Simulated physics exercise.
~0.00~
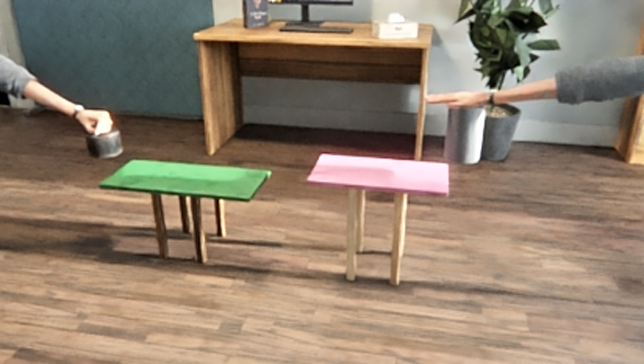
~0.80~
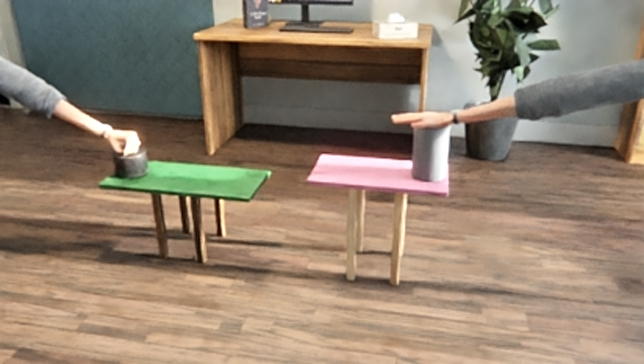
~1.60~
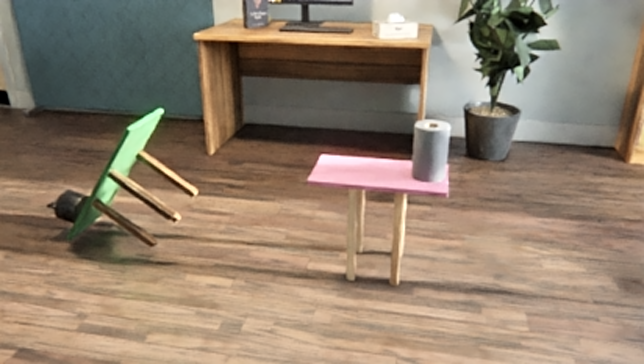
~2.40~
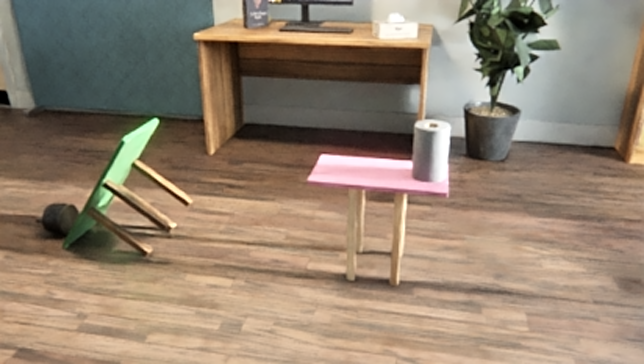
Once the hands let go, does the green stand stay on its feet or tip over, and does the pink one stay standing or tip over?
The green stand tips over to the left, with the dark object ending up on the floor beside it. The pink stand stays standing with the gray roll still upright on top.
